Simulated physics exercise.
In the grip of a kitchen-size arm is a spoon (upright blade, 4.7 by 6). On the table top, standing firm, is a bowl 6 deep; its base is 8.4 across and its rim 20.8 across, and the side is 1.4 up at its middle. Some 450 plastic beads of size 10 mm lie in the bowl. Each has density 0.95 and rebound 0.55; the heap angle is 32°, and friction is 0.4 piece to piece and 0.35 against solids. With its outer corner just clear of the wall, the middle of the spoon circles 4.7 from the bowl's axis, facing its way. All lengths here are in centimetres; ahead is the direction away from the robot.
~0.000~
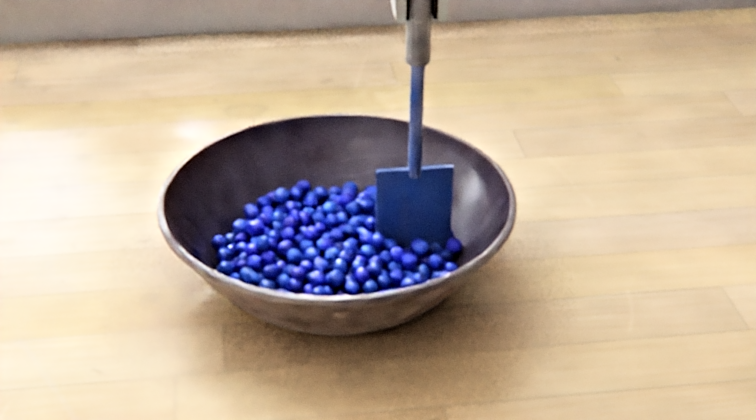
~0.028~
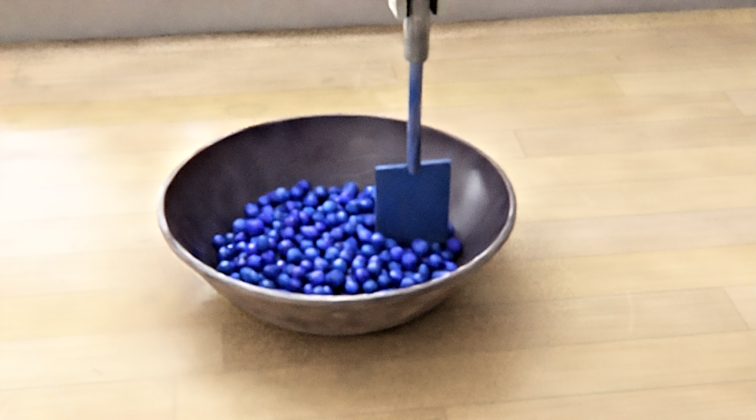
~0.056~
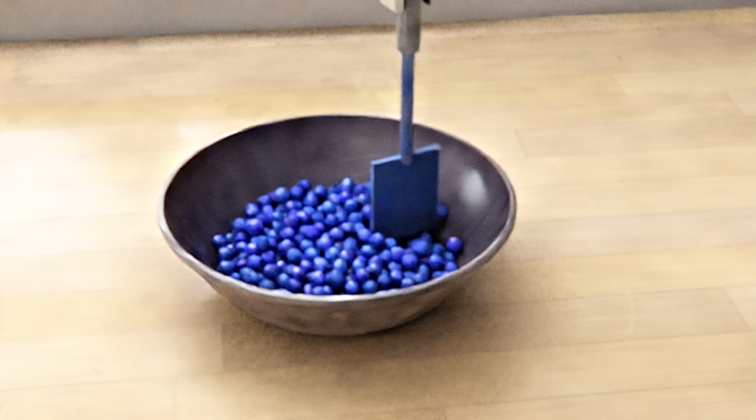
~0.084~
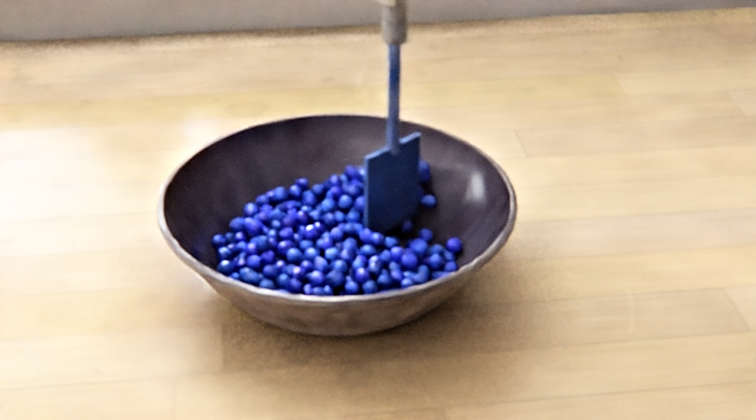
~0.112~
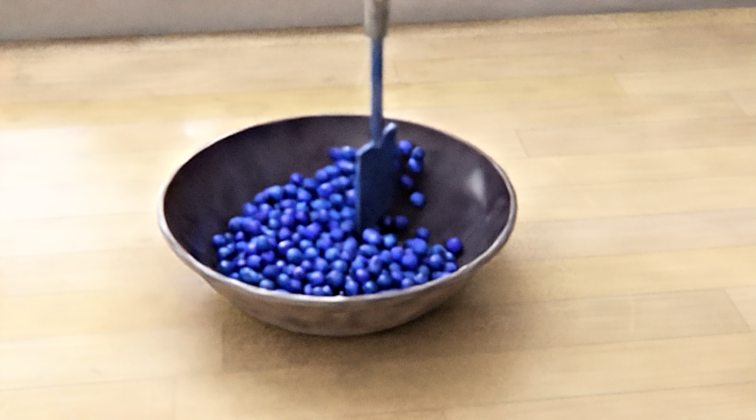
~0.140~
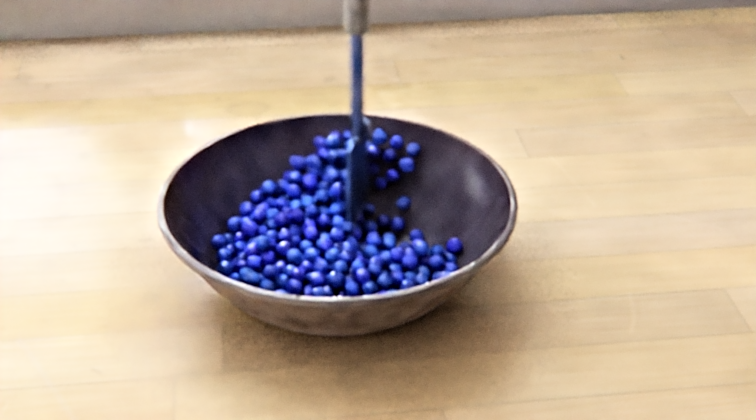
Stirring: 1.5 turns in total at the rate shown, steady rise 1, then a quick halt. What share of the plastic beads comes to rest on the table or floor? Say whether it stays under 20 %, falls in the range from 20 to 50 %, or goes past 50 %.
The share stays under 20 %.
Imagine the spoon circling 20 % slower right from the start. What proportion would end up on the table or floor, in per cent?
My guess is about 0 per cent.
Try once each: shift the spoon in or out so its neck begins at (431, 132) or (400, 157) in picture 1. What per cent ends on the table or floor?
I'd put it at around 0 and 0 percent.
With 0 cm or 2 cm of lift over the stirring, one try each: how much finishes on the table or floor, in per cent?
Around 5 percent, then 0 percent.
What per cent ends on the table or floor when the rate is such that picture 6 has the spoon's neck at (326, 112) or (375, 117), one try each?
Near 10 in a hundred for the first and near 0 in a hundred for the second.
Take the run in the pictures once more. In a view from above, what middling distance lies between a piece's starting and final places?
Somewhere around 8 centimetres.
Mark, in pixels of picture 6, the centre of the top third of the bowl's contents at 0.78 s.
Estimated centre: (345, 196).
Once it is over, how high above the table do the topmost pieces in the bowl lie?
The peak stands near 5.0 centimetres up.
By 0.46 s, 253° round, highest piece 8 above the table; 443 in the bowl, 4 on the table or floor, 3 in flight or on the tool.
By 0.78 s, 77° round, highest piece 7 above the table; 434 in the bowl, 15 on the table or floor, 1 in flight or on the tool.
By 1.14 s, 180° round, highest piece 5 above the table; 434 in the bowl, 16 on the table or floor.
By 1.84 s, 180° round, highest piece 4 above the table; 434 in the bowl, 16 on the table or floor.
Final count, 434 in the bowl, 16 on the table or floor. That is 4 % on the table or floor.
